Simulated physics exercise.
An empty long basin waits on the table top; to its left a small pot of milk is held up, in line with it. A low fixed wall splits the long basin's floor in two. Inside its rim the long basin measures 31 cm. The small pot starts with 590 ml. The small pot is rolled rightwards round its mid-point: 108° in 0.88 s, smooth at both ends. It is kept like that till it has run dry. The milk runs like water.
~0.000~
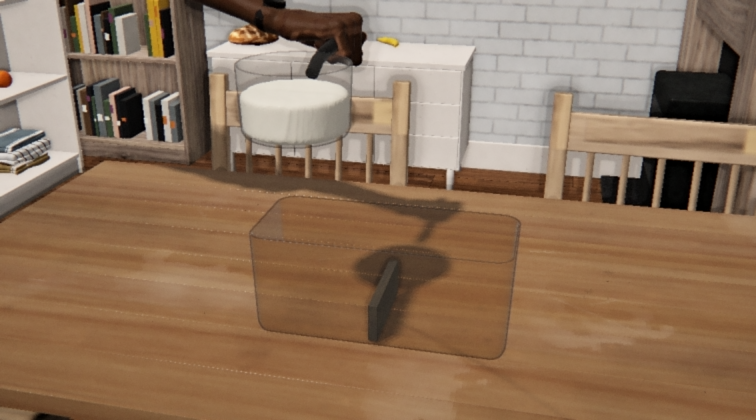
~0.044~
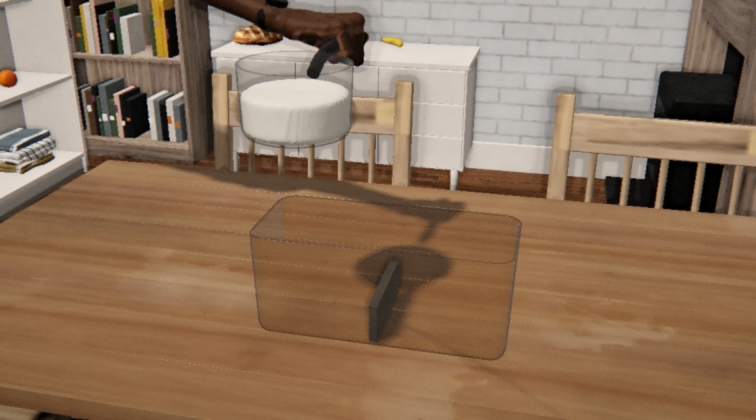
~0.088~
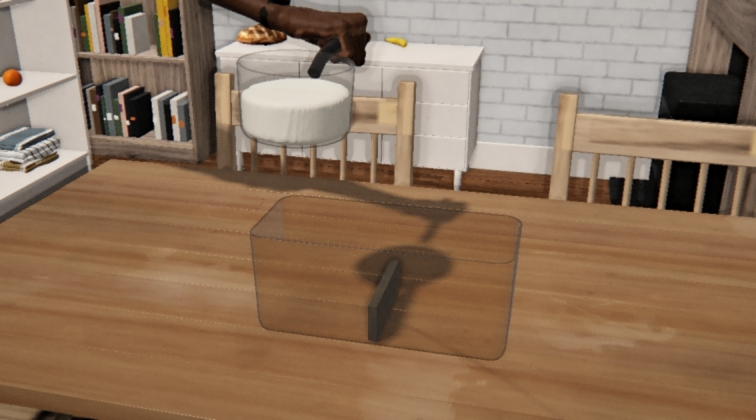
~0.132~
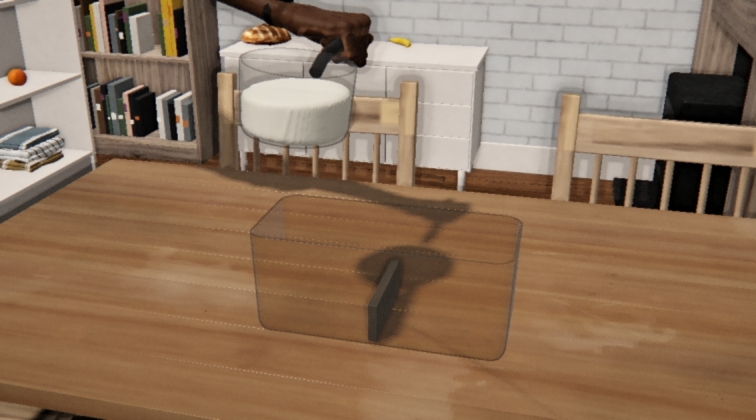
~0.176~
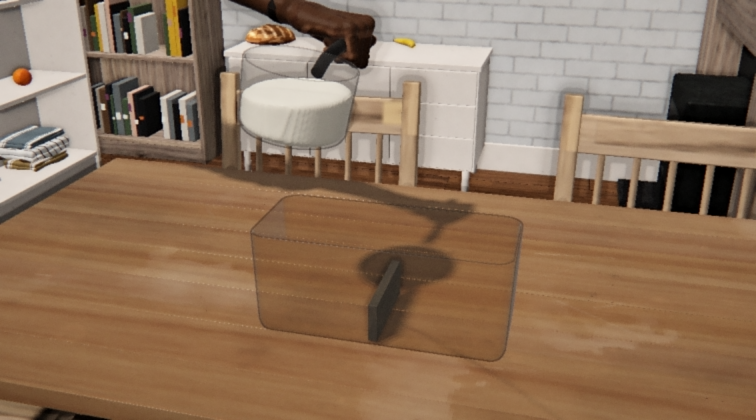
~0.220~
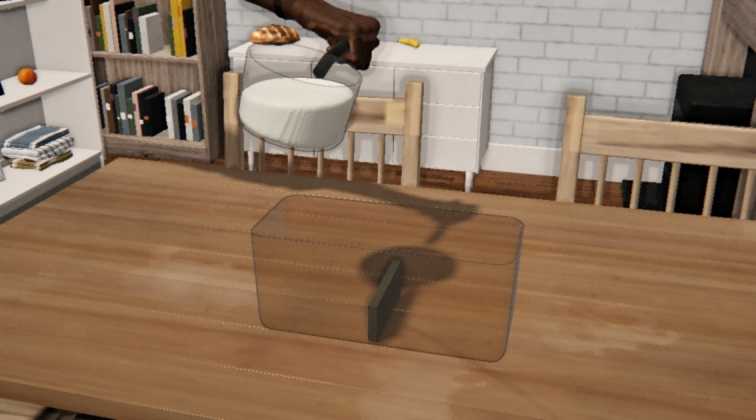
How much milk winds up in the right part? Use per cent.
The far part has some 68 per cent.
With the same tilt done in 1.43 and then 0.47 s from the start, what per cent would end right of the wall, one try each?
First 75, then 55 per cent.
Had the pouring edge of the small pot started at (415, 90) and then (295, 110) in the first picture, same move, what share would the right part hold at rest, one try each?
First 95, then 5 per cent.
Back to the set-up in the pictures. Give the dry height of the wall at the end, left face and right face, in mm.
Left about 40 mm, right about 28 mm.
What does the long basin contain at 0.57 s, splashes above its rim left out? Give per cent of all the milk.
About 3 per cent.
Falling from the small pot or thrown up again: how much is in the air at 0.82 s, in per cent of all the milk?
Near 14 in a hundred.
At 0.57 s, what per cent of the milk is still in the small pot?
Some 66 per cent.
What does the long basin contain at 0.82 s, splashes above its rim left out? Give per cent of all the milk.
About 72 per cent.
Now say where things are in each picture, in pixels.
Tilt 0°; pouring edge (349, 68); surface from (246, 88) to (348, 94); the long basin's rim runs from (265, 216) to (517, 241); the wall's top is at (384, 283), in the first frame.
Tilt 1°; pouring edge (350, 69); surface from (247, 88) to (349, 95), in the second frame.
Tilt 3°; pouring edge (352, 70); surface from (247, 87) to (350, 95), in the third frame.
Tilt 6°; pouring edge (354, 73); surface from (248, 86) to (350, 95), in the fourth frame.
Tilt 10°; pouring edge (356, 78); surface from (249, 87) to (352, 95), in the fifth frame.
Tilt 16°; pouring edge (359, 84); surface from (249, 87) to (353, 96), in the sixth frame.
Then, 0.57 s in, the tilt is 78° and 66 per cent is still to pour, 1 is left of the wall and 2 right of it.
Then, 0.82 s in, the tilt is 107° and 13 per cent is still to pour, 12 is left of the wall and 61 right of it.
Then, 1.09 s in, the tilt is 108° and 1 per cent is still to pour, 30 is left of the wall and 68 right of it.
Then, 1.38 s in, the tilt is 108° and 0 per cent is still to pour, 31 is left of the wall and 68 right of it.
Finally, 31 per cent lies left of the wall, 68 right of it and 0 outside.
